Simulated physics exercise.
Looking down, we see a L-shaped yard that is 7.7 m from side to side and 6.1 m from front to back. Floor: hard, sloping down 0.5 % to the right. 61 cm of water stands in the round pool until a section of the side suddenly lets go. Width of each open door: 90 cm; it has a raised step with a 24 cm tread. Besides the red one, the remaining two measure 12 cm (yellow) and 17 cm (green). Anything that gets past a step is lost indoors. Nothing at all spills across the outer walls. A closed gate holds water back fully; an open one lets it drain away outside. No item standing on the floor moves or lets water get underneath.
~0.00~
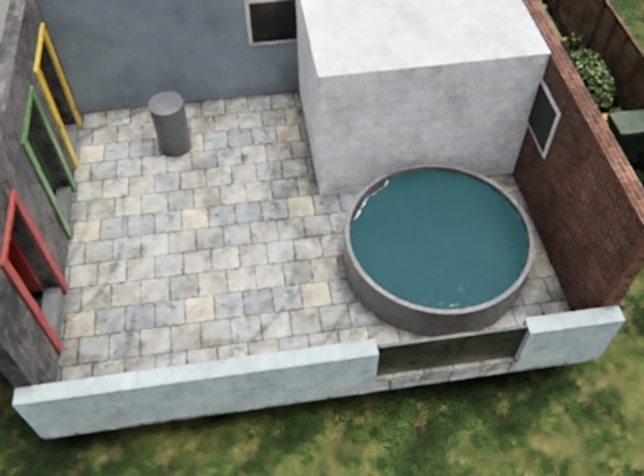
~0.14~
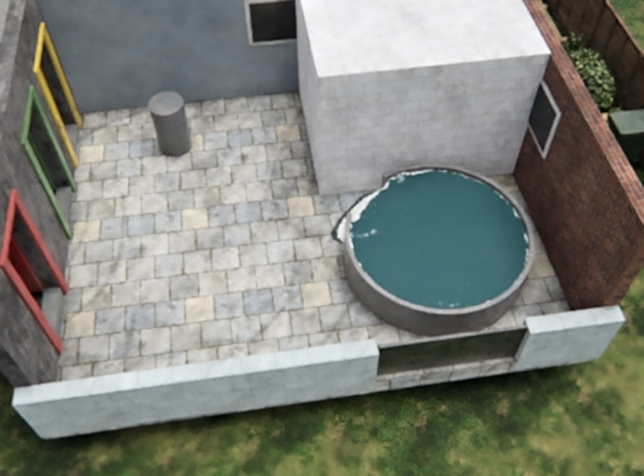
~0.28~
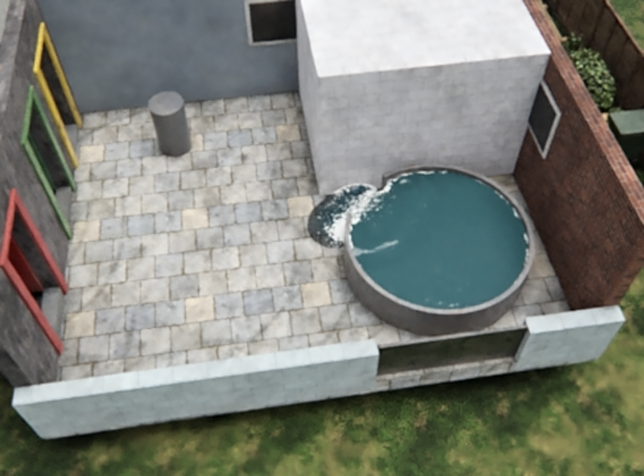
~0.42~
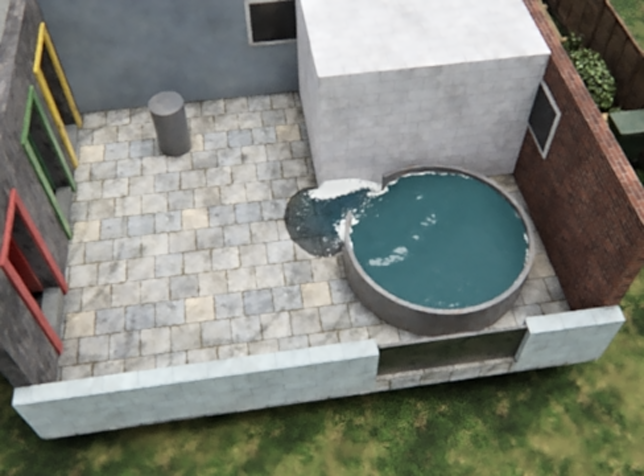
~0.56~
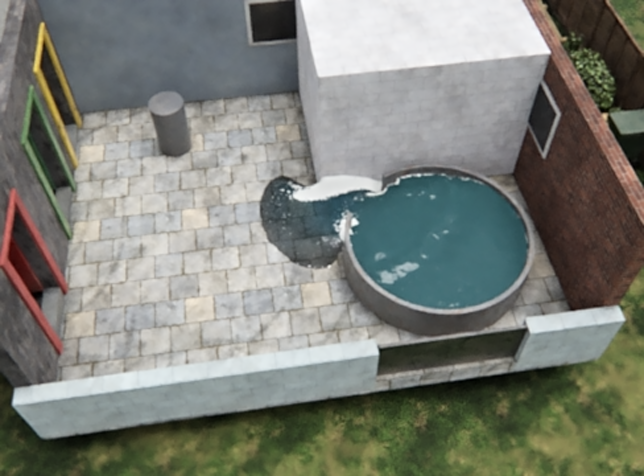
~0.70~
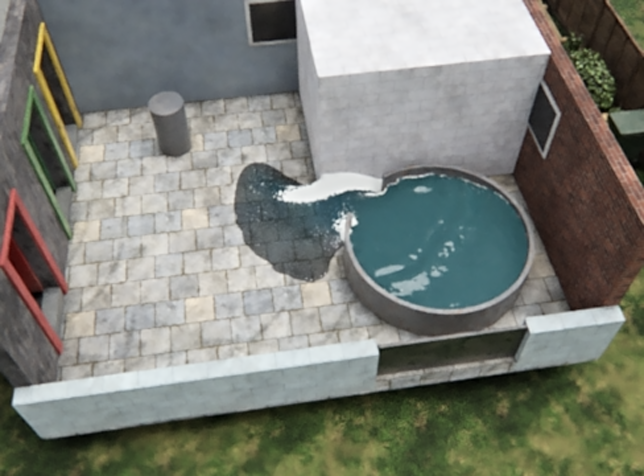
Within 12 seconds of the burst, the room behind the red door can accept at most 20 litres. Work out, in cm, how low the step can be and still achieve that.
It can be no lower than about 11.5 cm.
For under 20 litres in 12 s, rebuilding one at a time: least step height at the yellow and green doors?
Close to 10.5 cm (yellow) and close to 14.5 cm (green).
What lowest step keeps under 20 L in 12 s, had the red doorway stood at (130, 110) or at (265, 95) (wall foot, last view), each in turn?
About 10.0 cm, then about 8.0 cm.
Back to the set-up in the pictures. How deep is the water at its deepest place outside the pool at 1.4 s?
About 49 cm at most.
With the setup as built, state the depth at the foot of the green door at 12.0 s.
About 11.0 centimetres.
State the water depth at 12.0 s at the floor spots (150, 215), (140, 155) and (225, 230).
The depths come to about 10, 9 and 7 cm.
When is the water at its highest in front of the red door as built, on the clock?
Around 2.8 s, give or take.
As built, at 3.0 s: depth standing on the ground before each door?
In cm - yellow: 13, green: 19, red: 16.
After 1.4 s water covers 25 % of the floor, deepest (49 cm) near (347, 196); it has not reached the red door.
After 3.0 s water covers 70 % of the floor, deepest (34 cm) near (347, 196); 16 cm at the red door, 0 litres in over its 23 cm step.
After 12.0 s water covers 100 % of the floor, deepest (14 cm) near (316, 200); 10 cm at the red door, 0 litres in over its 23 cm step.
At the red door as built, the water arrived by 2.5 s and peaked near 17 cm at 2.8 s.
With a step of 9.5 cm, 46 litres would have come in within the 12 s; with 12.5 cm, 12 litres. So under 20 litres takes about 11.5 cm.
